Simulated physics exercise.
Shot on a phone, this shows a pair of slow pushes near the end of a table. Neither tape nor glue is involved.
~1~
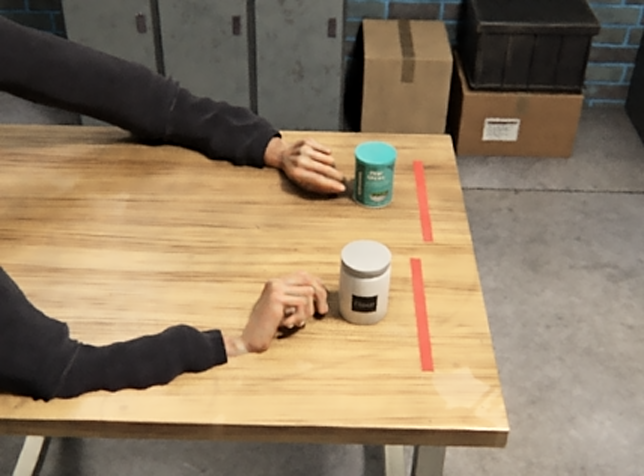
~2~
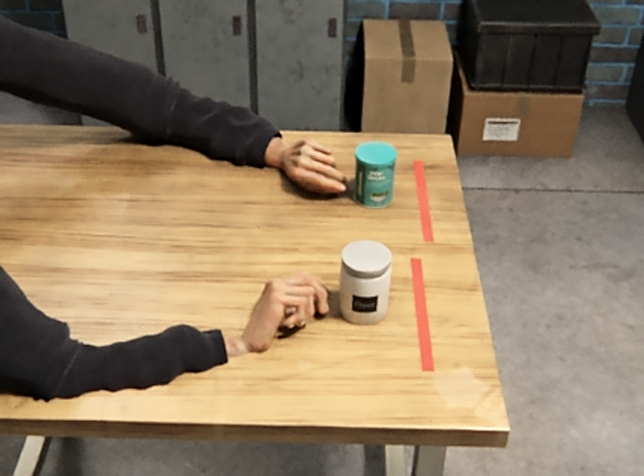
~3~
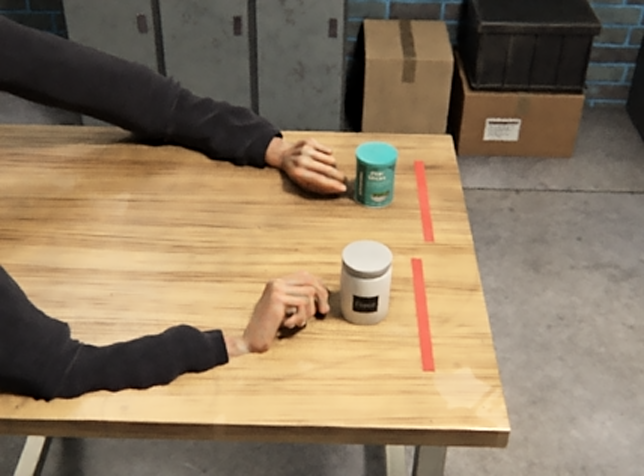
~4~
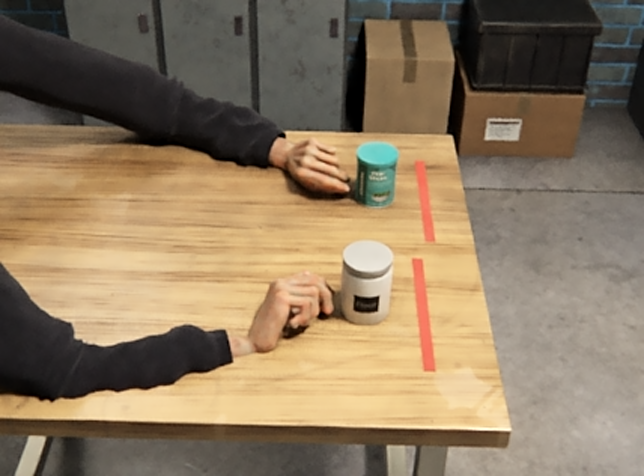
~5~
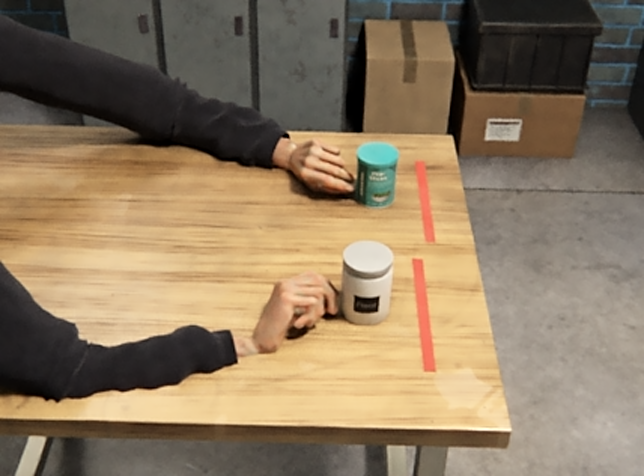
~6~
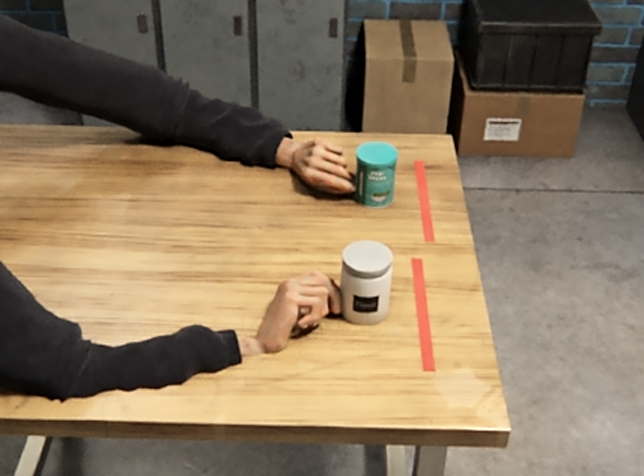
Two hands in dark sleeves rested behind a turquoise tin and a white jar near the red strips on a wooden table, then crept slightly right while the containers barely moved.
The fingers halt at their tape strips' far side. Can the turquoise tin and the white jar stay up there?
Well, the turquoise tin remains on the tabletop, and the white jar remains on the tabletop.
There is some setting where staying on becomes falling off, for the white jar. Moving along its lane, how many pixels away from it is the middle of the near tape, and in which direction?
About 32 pixels to the right.
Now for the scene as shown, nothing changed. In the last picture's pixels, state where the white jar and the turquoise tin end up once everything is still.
In the last picture they settle around (456, 285) and (452, 177) respectively.
Then, 0.44 s past the last view, turquoise tin travelled about its own width near (402, 176); white jar travelled about its own width near (397, 284).
Then, 0.94 s past the last view, turquoise tin travelled about its own width near (435, 177); white jar travelled about its own width near (436, 284).
Finally, the turquoise tin remains on top, near (452, 177); the white jar remains on top, near (456, 285).
